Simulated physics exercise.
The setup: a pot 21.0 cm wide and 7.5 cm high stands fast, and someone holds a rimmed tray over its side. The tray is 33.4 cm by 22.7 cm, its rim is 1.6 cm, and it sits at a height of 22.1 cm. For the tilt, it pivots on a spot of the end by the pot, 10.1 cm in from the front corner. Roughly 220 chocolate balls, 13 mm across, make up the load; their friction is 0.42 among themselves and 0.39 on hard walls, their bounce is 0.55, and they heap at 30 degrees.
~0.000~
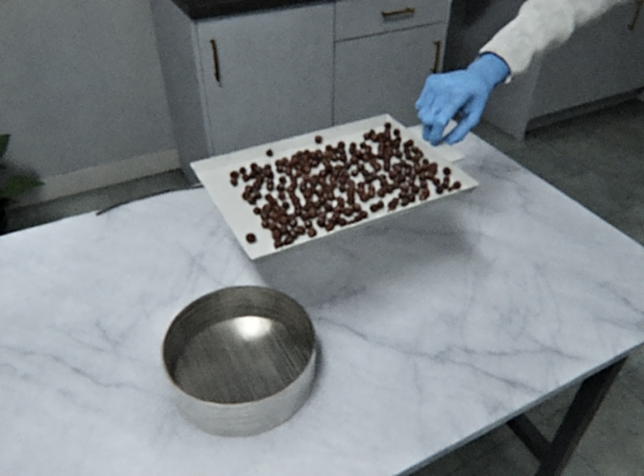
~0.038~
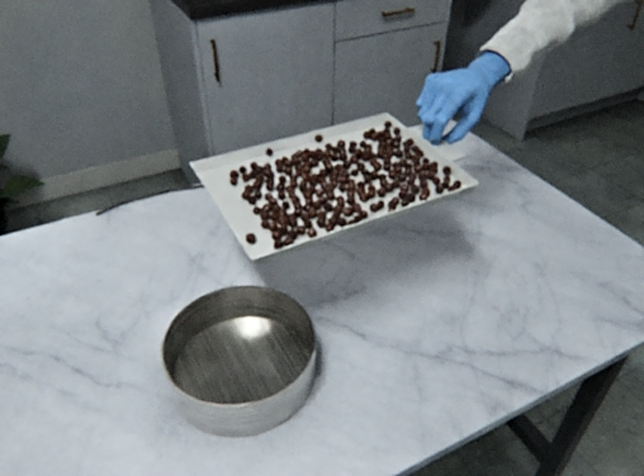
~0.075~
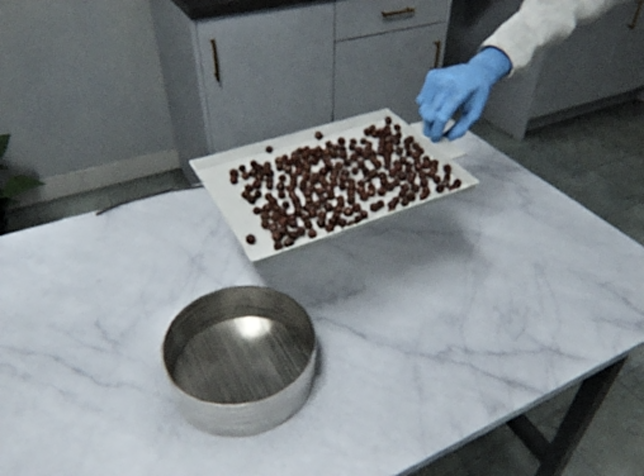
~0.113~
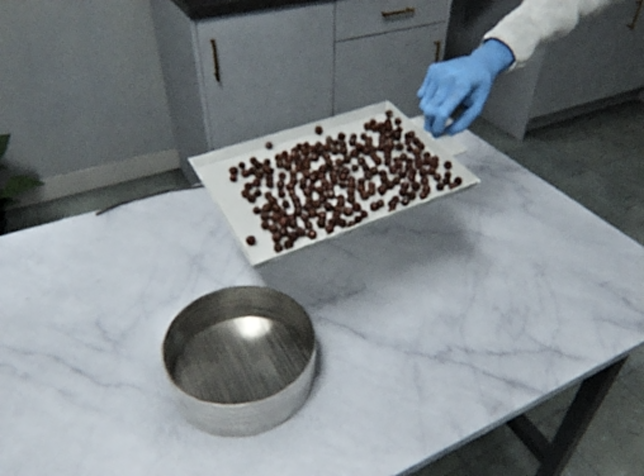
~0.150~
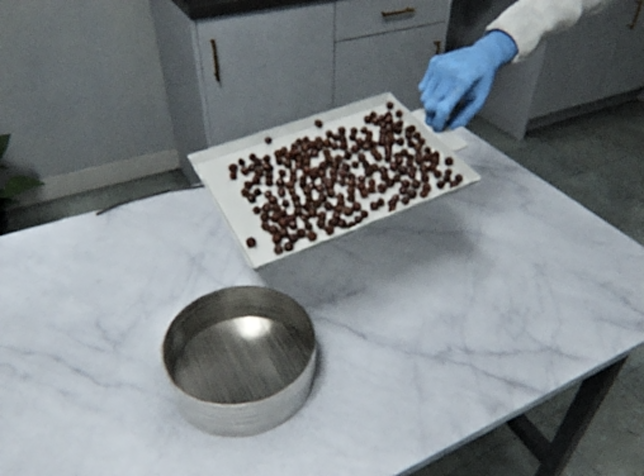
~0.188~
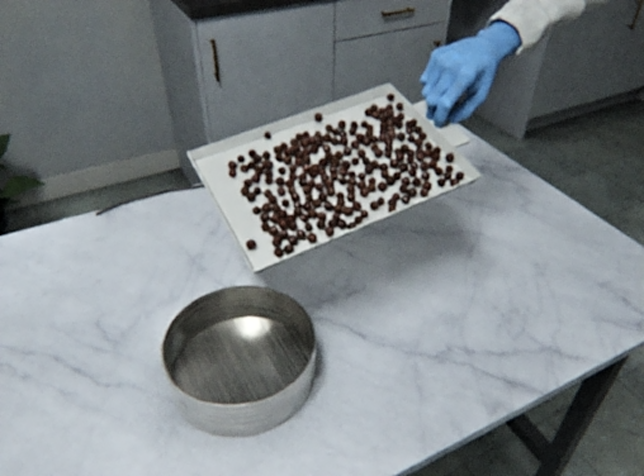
A blue-gloved hand slightly tilting a white tray of chocolate balls, raising its far edge, beside a metal pot on a marble table.
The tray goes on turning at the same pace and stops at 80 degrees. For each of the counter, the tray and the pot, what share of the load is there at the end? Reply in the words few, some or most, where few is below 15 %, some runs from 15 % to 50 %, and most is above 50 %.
Shares - counter: Some; tray: Few; pot: Most.
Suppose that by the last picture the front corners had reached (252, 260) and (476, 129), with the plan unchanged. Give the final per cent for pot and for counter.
Pot 60; counter 40.
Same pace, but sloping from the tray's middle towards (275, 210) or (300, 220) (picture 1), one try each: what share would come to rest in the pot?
Estimate: Some 70 % and some 95 % respectively.
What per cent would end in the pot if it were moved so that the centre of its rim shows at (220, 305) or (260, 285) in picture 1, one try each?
I'd say some 40 per cent for the first and some 40 per cent for the second.
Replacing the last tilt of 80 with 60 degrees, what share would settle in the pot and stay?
The pot would get around 60 per cent.
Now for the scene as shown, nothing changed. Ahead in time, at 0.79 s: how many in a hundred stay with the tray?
About 70 per cent.
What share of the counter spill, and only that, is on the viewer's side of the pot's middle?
Near 80 in a hundred.
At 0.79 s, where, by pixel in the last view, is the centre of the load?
Near (309, 250).
After 0.55 s, tilt 45 degrees; the tray holds 100 %, the pot 0 %.
Then, at 0.79 s, tilt 68 degrees; the tray holds 70 %, the pot 10 %.
Then, at 1.13 s, tilt 80 degrees; the tray holds 5 %, the pot 60 %.
At rest (2.2 s), counter 30 %, tray 0 %, pot 70 %.
